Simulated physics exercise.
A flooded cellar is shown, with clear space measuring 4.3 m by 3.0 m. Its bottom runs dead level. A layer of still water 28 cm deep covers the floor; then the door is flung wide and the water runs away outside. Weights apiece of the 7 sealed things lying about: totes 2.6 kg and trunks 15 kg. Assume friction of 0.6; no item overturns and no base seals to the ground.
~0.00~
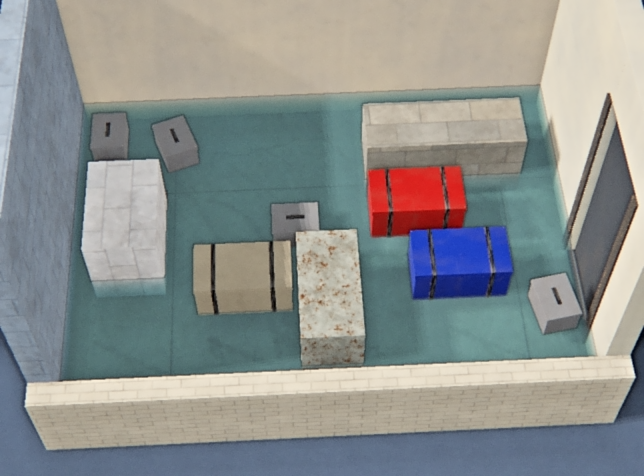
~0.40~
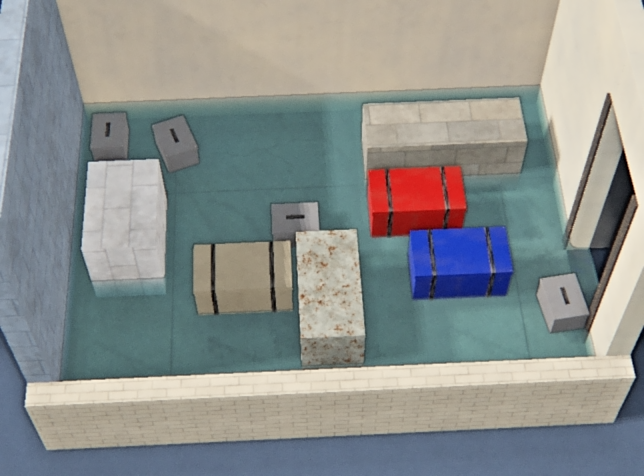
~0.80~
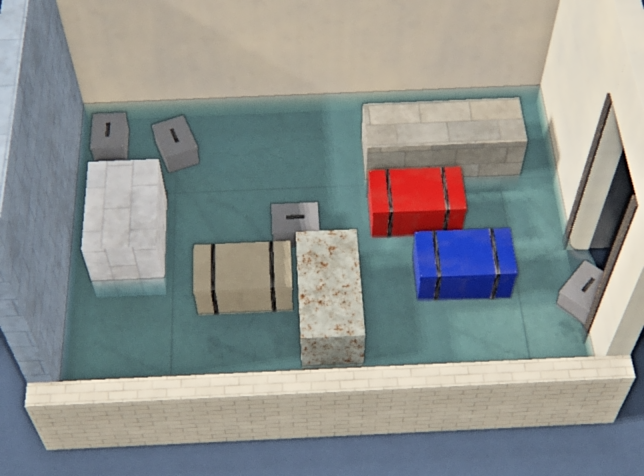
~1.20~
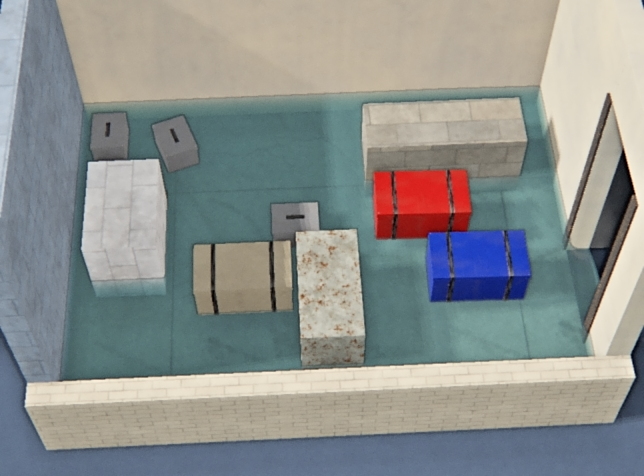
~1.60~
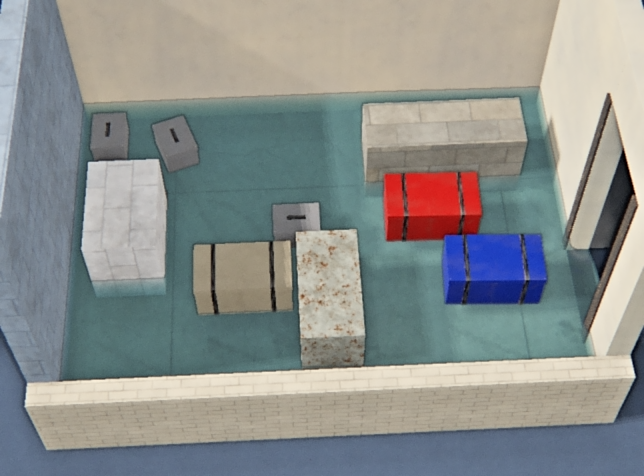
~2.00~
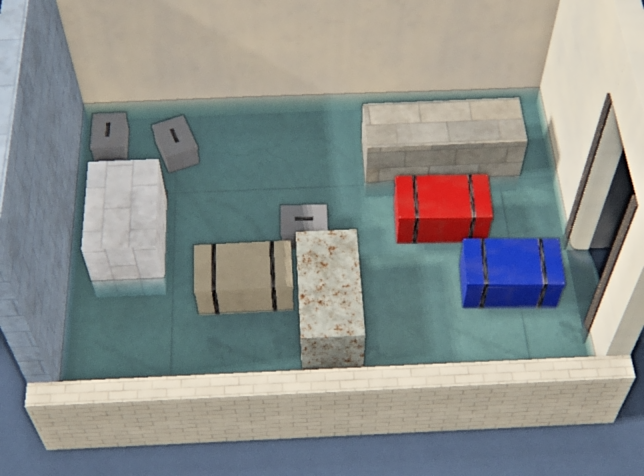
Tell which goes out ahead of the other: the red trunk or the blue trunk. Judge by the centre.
Blue.
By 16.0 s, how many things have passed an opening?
By my count, 3.
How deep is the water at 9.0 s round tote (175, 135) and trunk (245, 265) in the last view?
First about 19 cm, second about 19 cm.
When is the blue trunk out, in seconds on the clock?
Close to 3.5 s, I'd say.
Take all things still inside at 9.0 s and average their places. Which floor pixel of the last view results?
It sits at about (257, 234).
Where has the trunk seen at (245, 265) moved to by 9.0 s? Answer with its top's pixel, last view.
(246, 219).
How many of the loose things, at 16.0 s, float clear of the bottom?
Count at that moment: 4.
After 4.0 s the red trunk is near (515, 225), 0.9 m from its start, afloat; the blue trunk has gone out (at 3.3 s); 2 of 7 are out; 5 afloat.
After 9.0 s the red trunk has gone out (at 5.0 s); the blue trunk has gone out (at 3.3 s); 3 of 7 are out; 4 afloat.
After 16.0 s the red trunk has gone out (at 5.0 s); the blue trunk has gone out (at 3.3 s); 3 of 7 are out; 4 afloat.
After 20.0 s the red trunk has gone out (at 5.0 s); the blue trunk has gone out (at 3.3 s); 4 of 7 are out; 3 afloat.
